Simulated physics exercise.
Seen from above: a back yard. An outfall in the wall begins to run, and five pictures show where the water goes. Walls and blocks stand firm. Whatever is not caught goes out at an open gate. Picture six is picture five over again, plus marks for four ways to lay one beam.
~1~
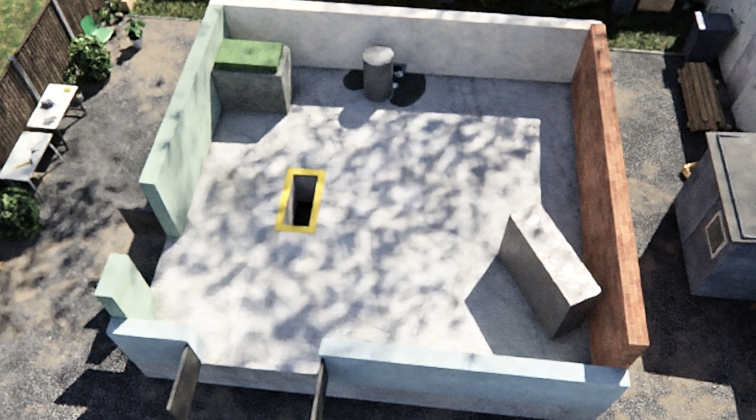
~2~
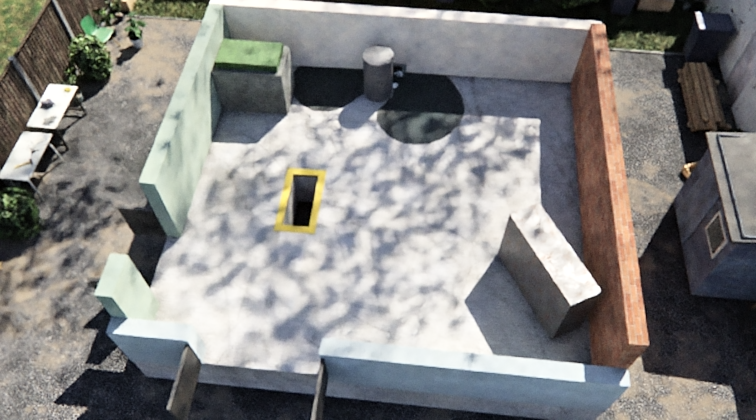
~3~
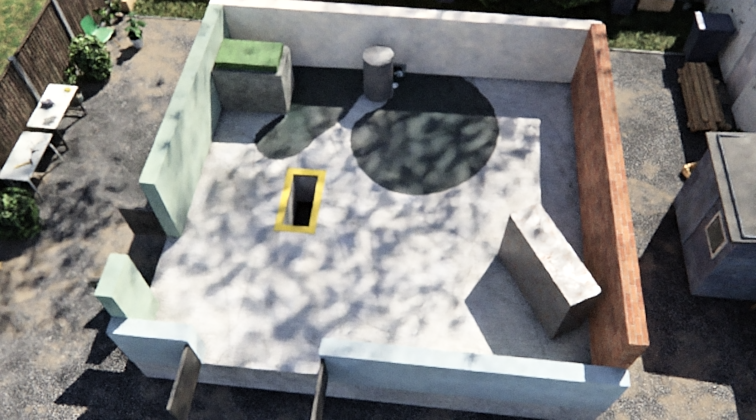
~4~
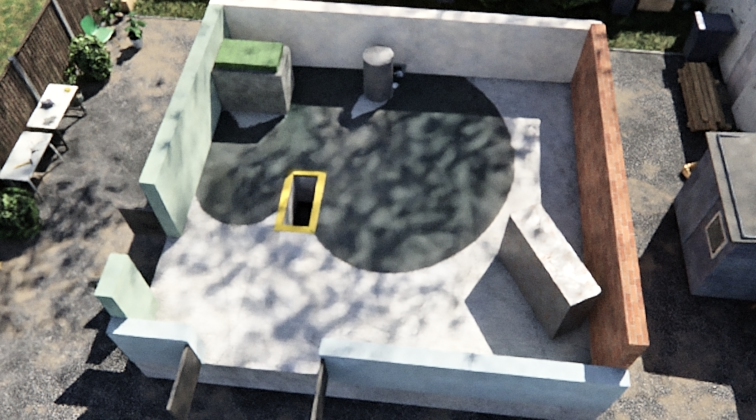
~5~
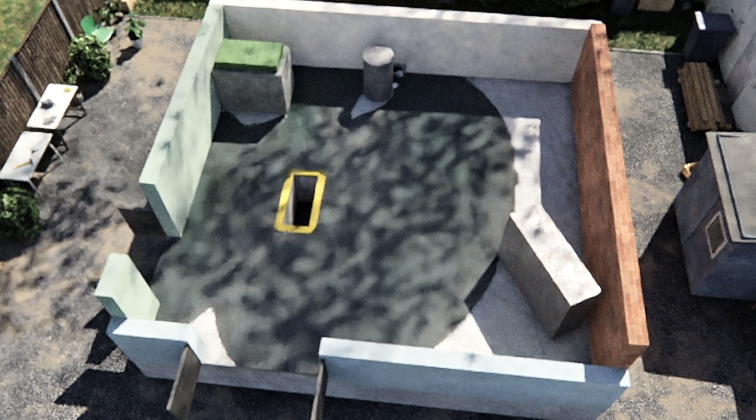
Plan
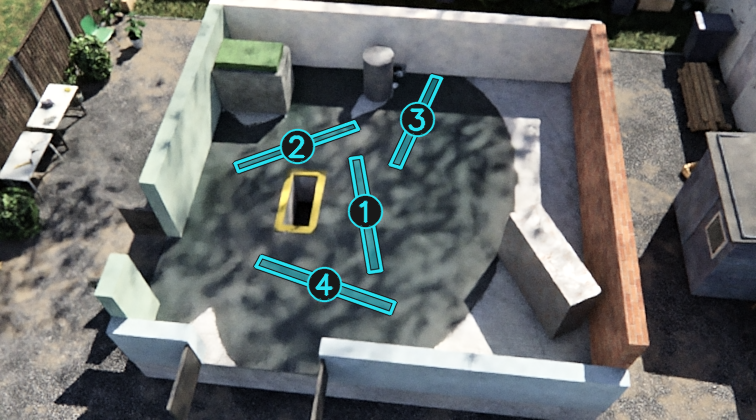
A dark wet patch spreads from the grey post across the walled yard, surrounding the yellow-edged drain.
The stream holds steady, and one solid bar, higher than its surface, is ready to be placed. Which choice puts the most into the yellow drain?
I would pick place 3.
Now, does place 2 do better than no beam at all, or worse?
It is worse.
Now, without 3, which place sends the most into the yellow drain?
The answer is 4.
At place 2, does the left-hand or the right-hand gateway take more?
The right gate.
On the marked copy, 1 from (355, 157) to (375, 271); 2 from (236, 167) to (356, 125); 3 from (395, 166) to (436, 77); 4 from (258, 261) to (392, 307).
For place 1, about 12 % of the stream runs into the yellow drain, about 88 % out by the gates.
For place 2, about 10 % of the stream runs into the yellow drain, about 90 % out by the gates.
For place 3, about 38 % of the stream runs into the yellow drain, about 62 % out by the gates.
For place 4, about 23 % of the stream runs into the yellow drain, about 77 % out by the gates.
